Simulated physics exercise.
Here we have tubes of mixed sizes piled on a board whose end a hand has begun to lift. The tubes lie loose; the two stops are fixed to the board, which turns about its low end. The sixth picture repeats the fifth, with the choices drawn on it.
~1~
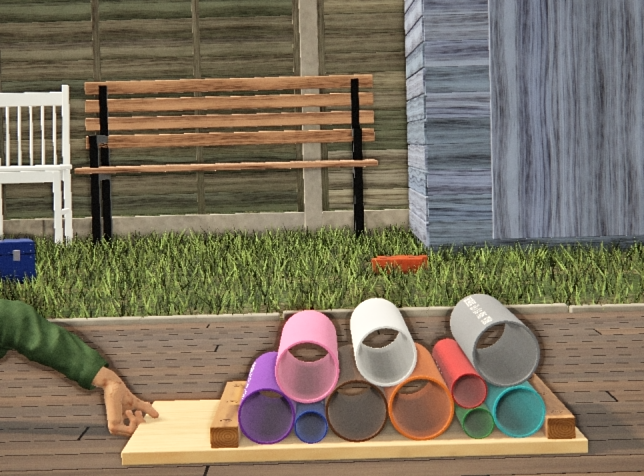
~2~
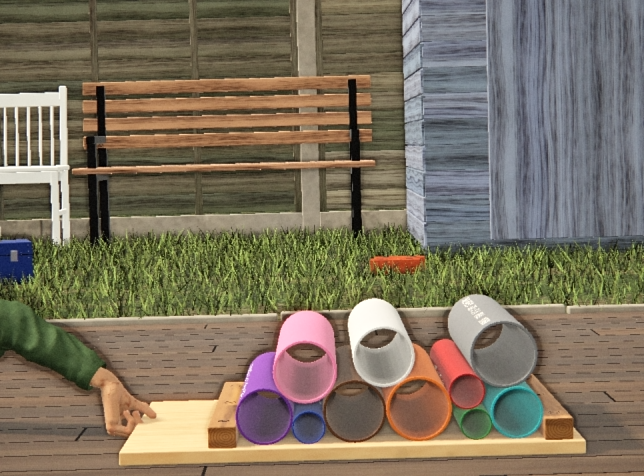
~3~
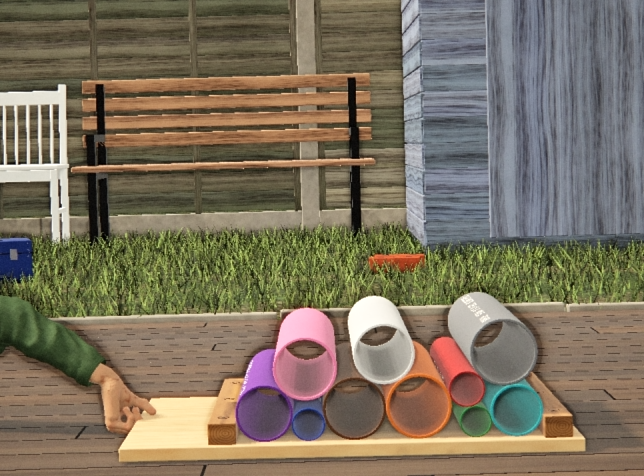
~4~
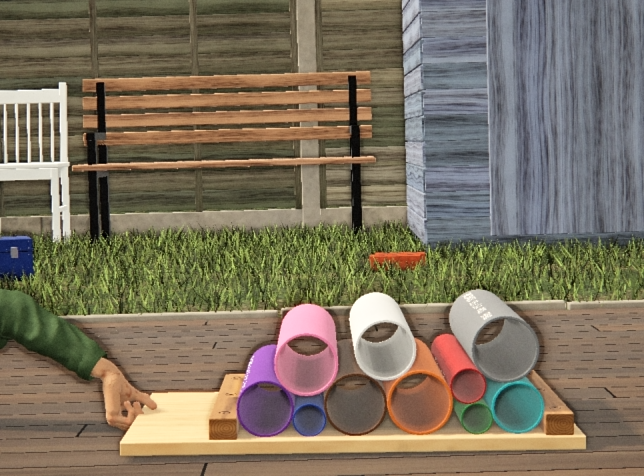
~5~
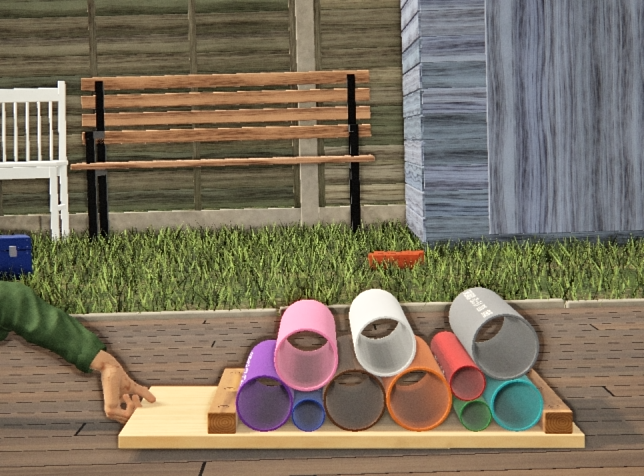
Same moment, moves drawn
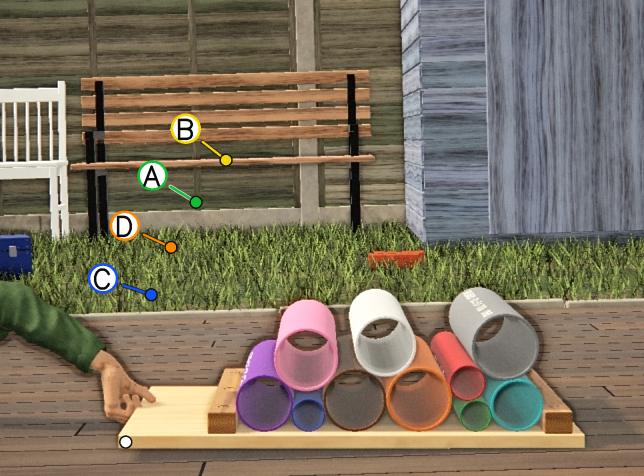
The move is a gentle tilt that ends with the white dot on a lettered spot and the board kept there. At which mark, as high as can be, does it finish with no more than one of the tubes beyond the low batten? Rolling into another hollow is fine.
Stop at D.
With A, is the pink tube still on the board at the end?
The pink tube: Yes.
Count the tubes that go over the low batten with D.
With D, one.
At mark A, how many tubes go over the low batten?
At A the number is two.
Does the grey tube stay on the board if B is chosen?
No, with B.
On the marked copy, A at (196, 202); B at (226, 160); C at (151, 295); D at (171, 247); the white dot at (126, 442).
With D. Early on, board at 16°.
Further on, board at 27°.
At the end, board at 27°, one over the low batten (grey).
As for the rest, A two over the low batten (grey, white); B two over the low batten (grey, white); C one over the low batten (grey).
